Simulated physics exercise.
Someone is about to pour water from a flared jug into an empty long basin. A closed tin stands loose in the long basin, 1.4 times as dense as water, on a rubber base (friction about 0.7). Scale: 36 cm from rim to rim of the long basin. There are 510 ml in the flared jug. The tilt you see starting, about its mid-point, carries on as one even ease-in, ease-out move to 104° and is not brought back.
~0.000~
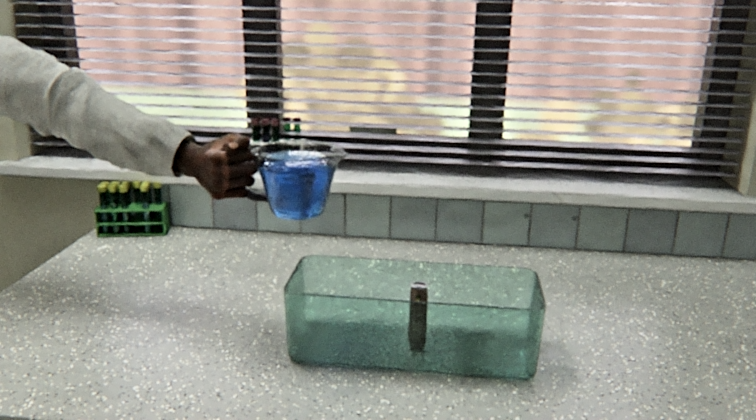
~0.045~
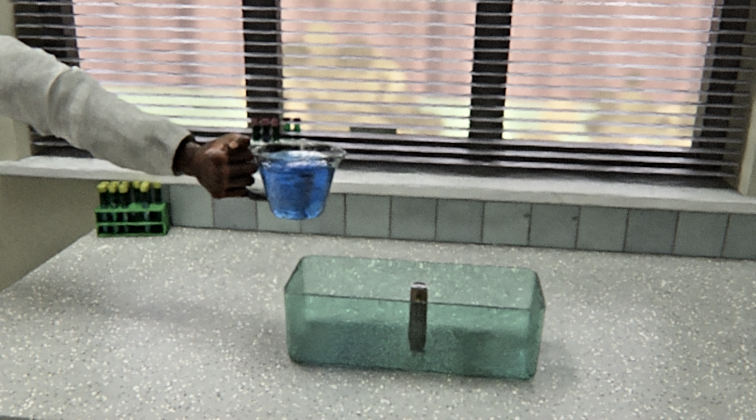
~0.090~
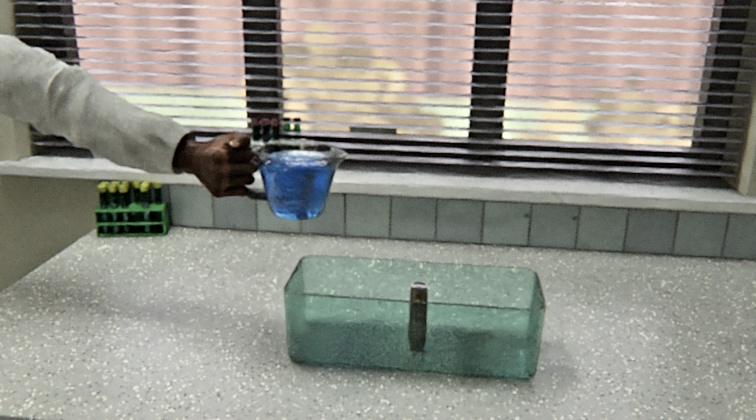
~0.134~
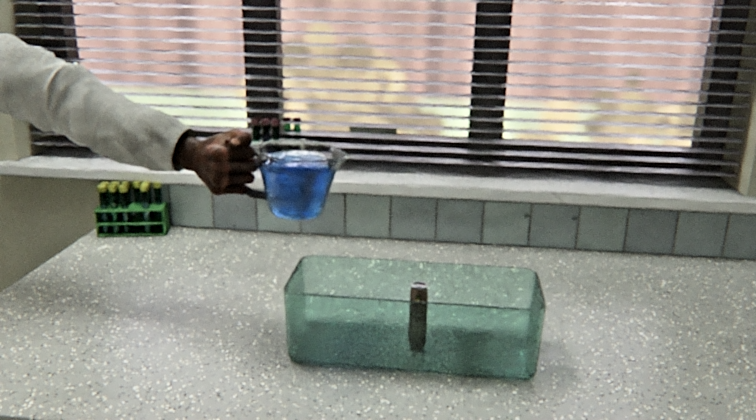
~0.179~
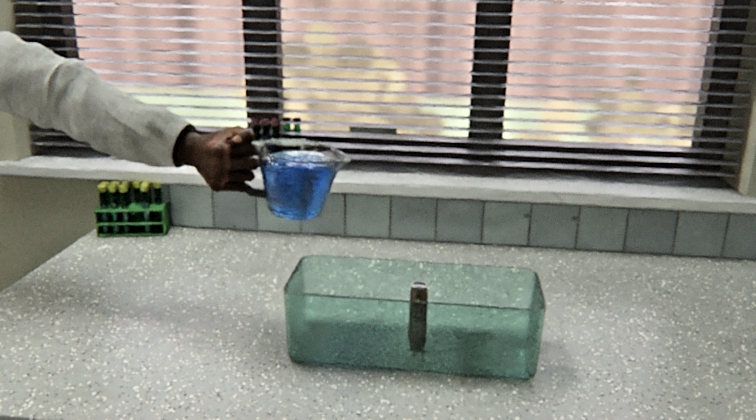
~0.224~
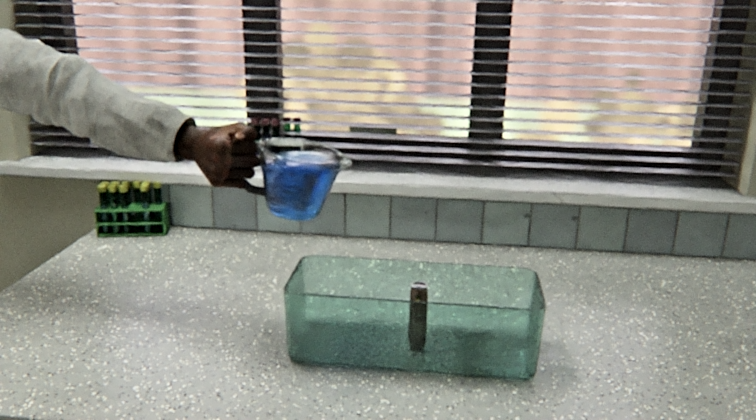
In this clip, a hand at the end of a pale sleeve holds a clear jug of blue liquid above a greenish transparent basin on a speckled counter, keeping it nearly still, then tilting it slightly to the right.
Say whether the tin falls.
The tin keeps standing.
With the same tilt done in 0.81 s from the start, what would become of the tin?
The tin keeps standing.
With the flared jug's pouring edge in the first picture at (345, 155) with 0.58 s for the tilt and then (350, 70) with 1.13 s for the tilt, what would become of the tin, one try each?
First it remains upright; then it falls.
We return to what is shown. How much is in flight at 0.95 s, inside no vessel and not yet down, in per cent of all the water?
Near 12 in a hundred.
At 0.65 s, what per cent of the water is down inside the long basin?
Near 10 in a hundred.
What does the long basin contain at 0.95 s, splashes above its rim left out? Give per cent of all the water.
About 78 per cent.
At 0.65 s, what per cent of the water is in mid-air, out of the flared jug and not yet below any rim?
Some 26 per cent.
Then, 0.65 s in, the tilt is 64° and 64 per cent is still to pour; the tin stands where it began.
Then, 0.95 s in, the tilt is 98° and 8 per cent is still to pour; the tin stands where it began.
Then, 1.28 s in, the tilt is 104° and 0 per cent is still to pour; the tin stands where it began.
Then, 1.63 s in, the tilt is 104° and 0 per cent is still to pour; the tin stands where it began.
Finally, the tin stands where it began.
